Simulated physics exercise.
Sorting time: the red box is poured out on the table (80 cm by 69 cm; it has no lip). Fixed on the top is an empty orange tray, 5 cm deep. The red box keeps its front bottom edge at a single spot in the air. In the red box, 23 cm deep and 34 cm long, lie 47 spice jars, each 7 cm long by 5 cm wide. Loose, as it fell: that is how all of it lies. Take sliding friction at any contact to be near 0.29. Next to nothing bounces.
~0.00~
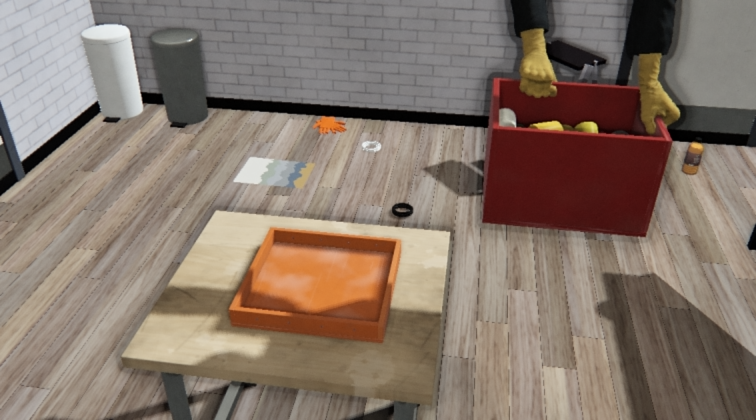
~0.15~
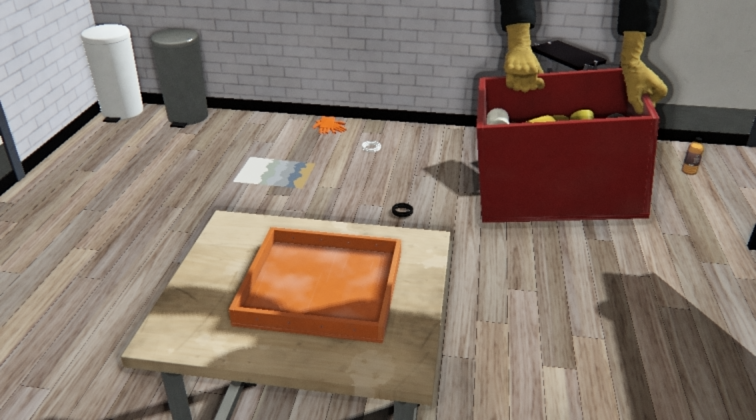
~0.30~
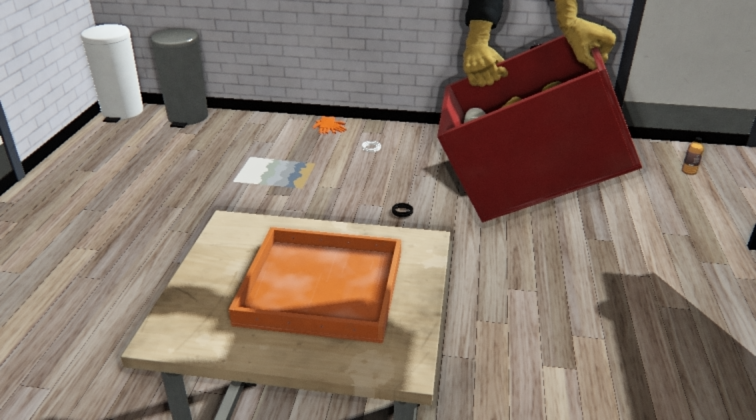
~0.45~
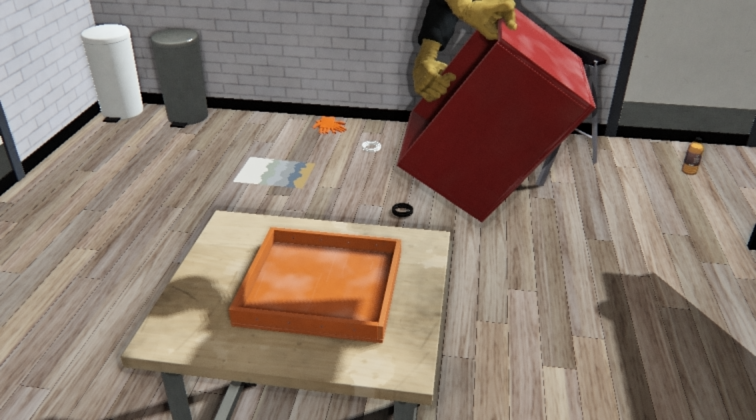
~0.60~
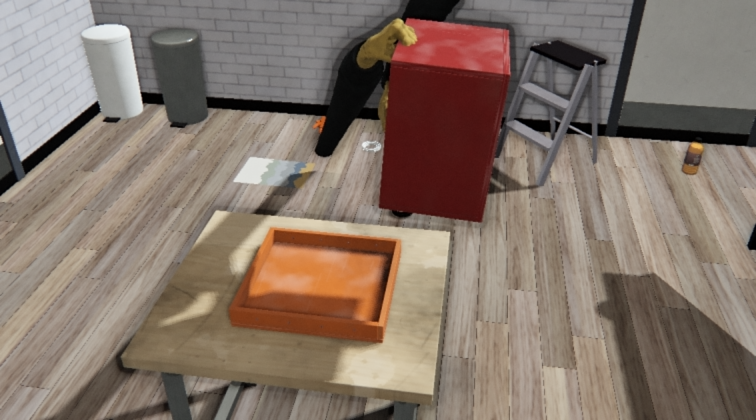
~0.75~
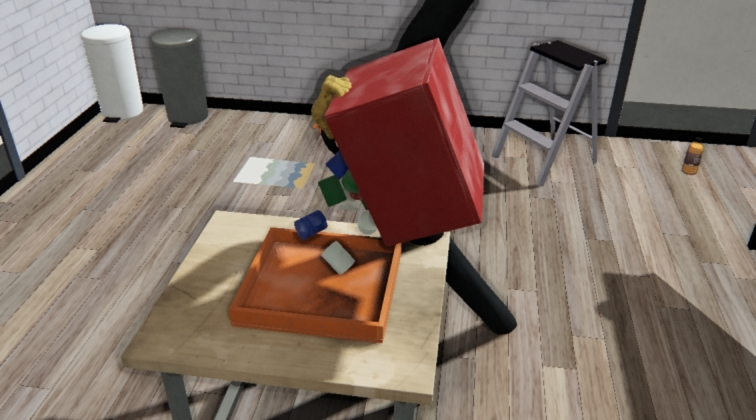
We see gloved hands grip a red box of small items, lift and tilt it while carrying it left past a step stool, then tip it further over an orange tray on a wooden table as several items drop out.
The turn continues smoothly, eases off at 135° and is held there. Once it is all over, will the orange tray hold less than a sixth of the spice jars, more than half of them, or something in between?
It is going to be over fifty percent.
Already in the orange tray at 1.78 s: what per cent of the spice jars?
70 % by then.
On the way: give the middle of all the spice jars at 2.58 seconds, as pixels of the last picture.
I'd say close to (315, 280).
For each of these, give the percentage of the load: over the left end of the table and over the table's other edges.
Estimate: 5 % then 15 %.
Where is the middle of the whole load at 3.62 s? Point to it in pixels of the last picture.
Centre: Approx. (314, 282).
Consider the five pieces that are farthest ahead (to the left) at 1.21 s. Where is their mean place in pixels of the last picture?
(195, 280).
After 1.21 s, tilt 135°; 33 in the orange tray and 14 on the table top outside the tray.
After 1.78 s, tilt 135°; 34 in the orange tray, 6 on the table top outside the tray, 3 over the left end of the table and 4 over the table's other edges.
After 2.58 s, tilt 135°; 34 in the orange tray, 4 on the table top outside the tray, 3 over the left end of the table and 6 over the table's other edges.
Final count (at 3.62 s), 34 in the orange tray, 3 on the table top outside the tray, 3 over the left end of the table and 7 over the table's other edges. Asked share, 34 of 47, 72 per cent.
